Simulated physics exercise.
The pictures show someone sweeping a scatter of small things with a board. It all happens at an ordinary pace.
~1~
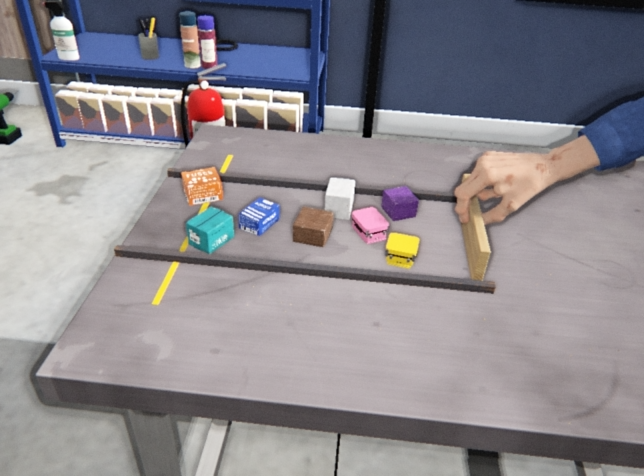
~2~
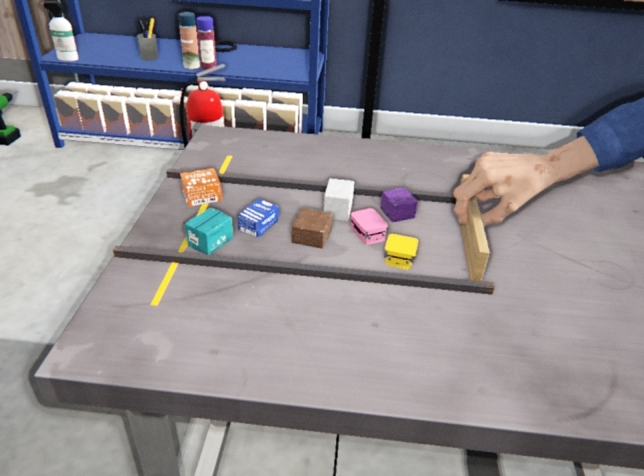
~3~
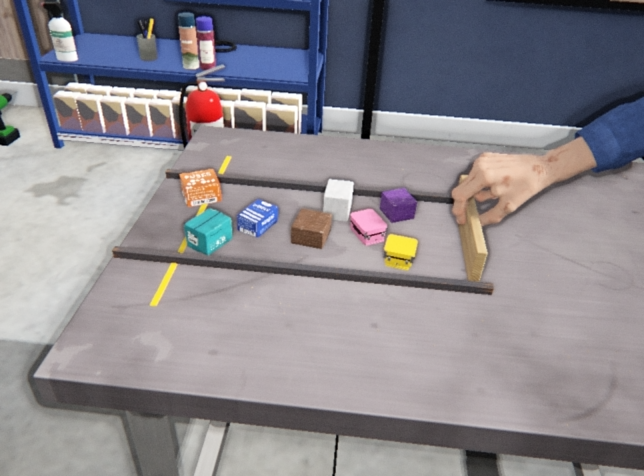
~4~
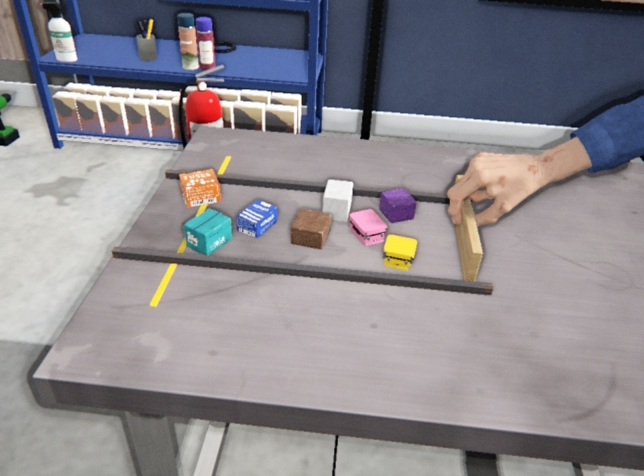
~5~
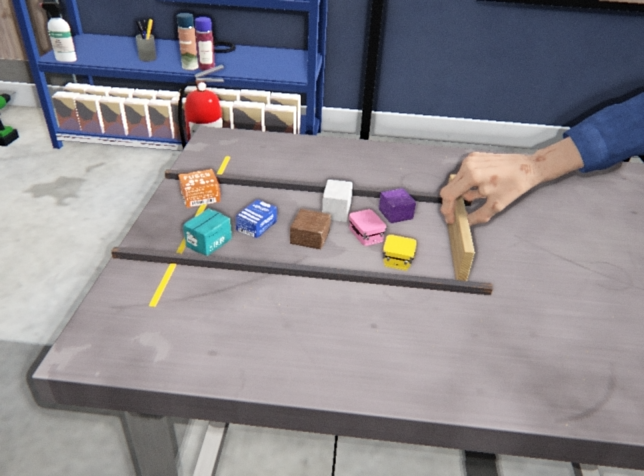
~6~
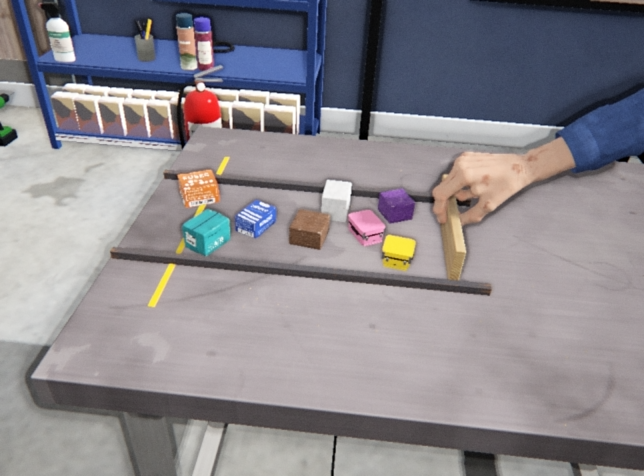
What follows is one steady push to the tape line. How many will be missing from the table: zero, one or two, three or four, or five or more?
The number that fall off is one or two.
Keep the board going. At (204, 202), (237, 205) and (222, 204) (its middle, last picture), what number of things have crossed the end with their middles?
It would be 2, 0 and 0.
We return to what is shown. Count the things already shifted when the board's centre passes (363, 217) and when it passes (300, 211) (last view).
By then 4, and 6.
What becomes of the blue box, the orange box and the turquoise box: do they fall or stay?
The blue box is lost, the orange box tumbles off, the turquoise box survives.
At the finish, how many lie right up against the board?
3 of them.
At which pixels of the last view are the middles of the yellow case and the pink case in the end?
The yellow case stops around (170, 233); the pink case around (185, 208).
Early on, none off yet; orange box at rest near (198, 188); turquoise box at rest near (207, 233); blue box at rest near (256, 219).
A while later, none off yet; orange box at rest near (198, 188); turquoise box at rest near (207, 233); blue box travelled about its own width near (231, 215).
Further along, none off yet; orange box travelled about its own width near (179, 184); turquoise box travelled about its own width near (161, 233); blue box travelled well along near (169, 207).
Finally, the number that fall off is one or two; lost, blue box and orange box.
